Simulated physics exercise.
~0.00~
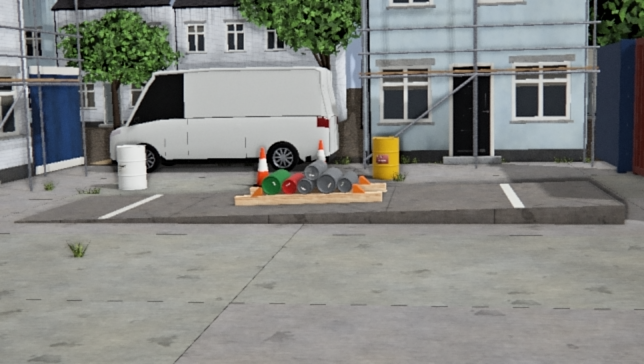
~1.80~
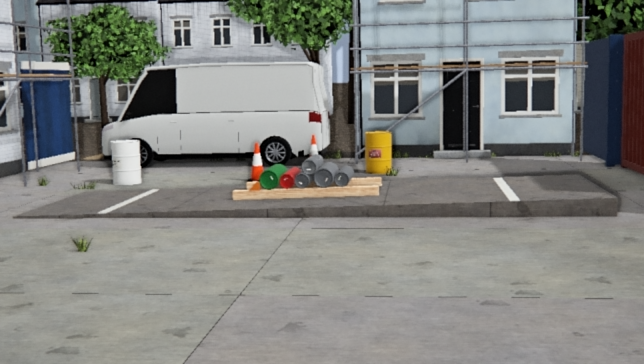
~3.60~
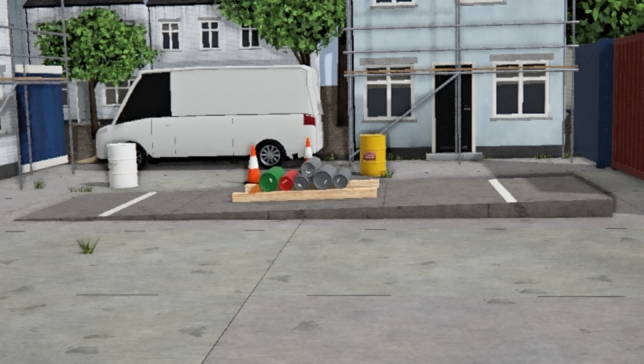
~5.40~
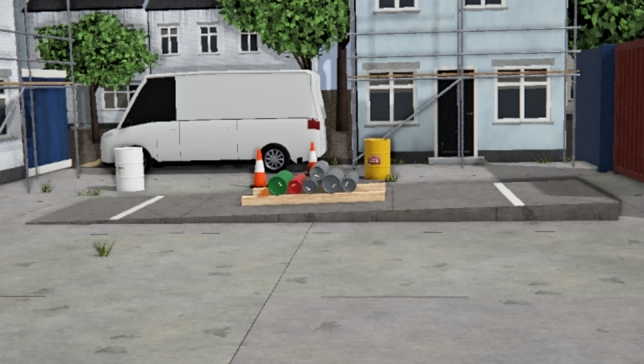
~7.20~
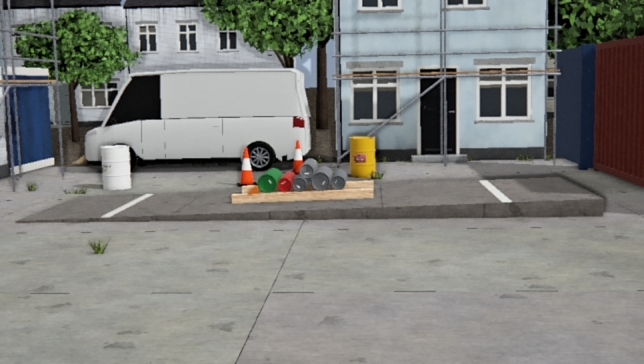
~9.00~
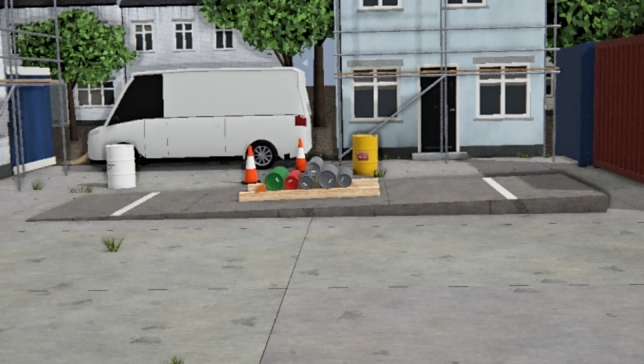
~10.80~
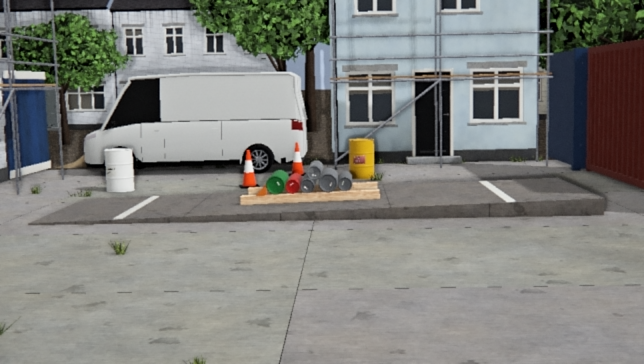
In a paved yard in front of pale houses and a parked white van, a small pile of cylinders, one green and one red among grey ones, sat on wooden boards and stayed still as the view drifted slightly sideways.
